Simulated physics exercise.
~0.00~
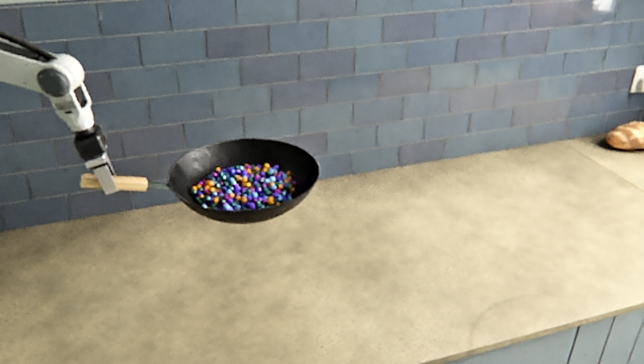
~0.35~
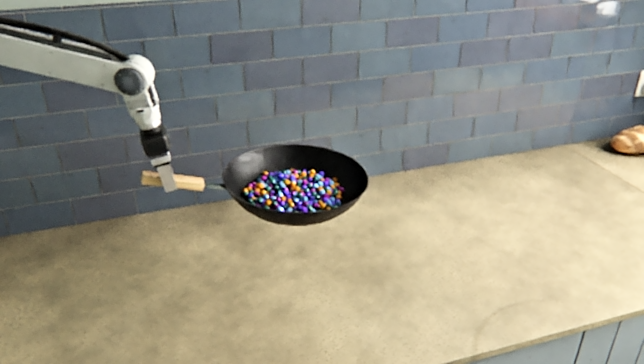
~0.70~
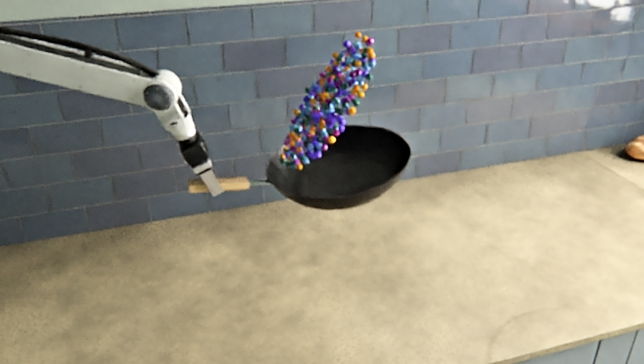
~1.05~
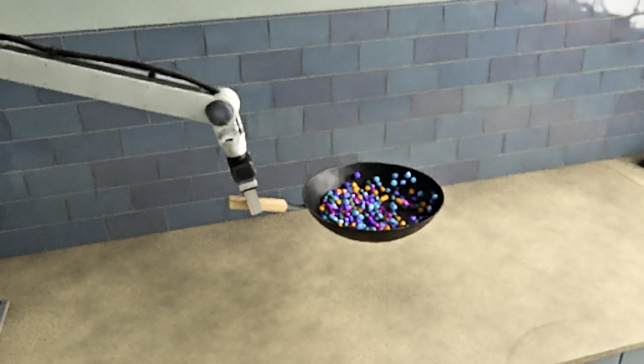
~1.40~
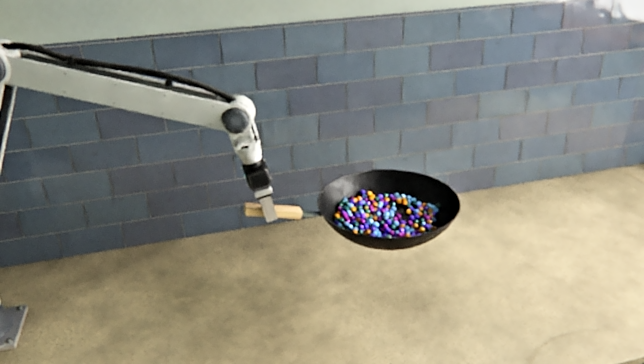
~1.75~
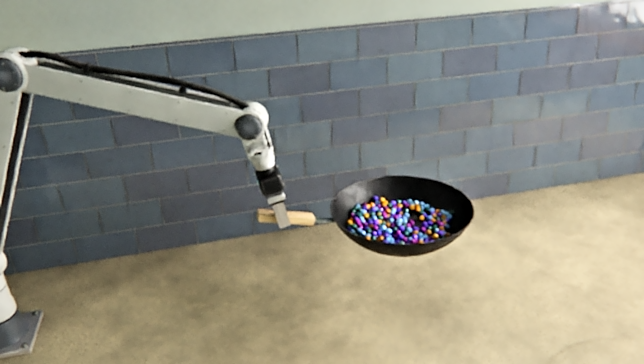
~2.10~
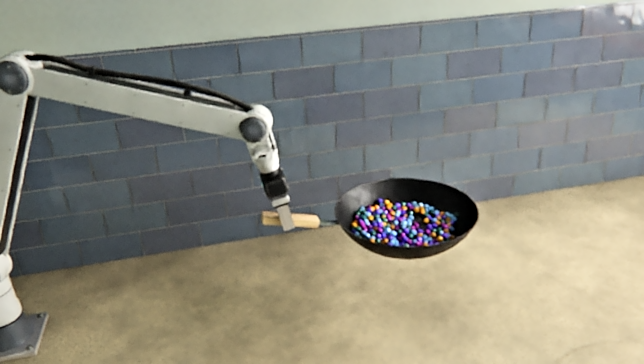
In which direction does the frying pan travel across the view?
The frying pan moves to the right, as the viewer sees it.
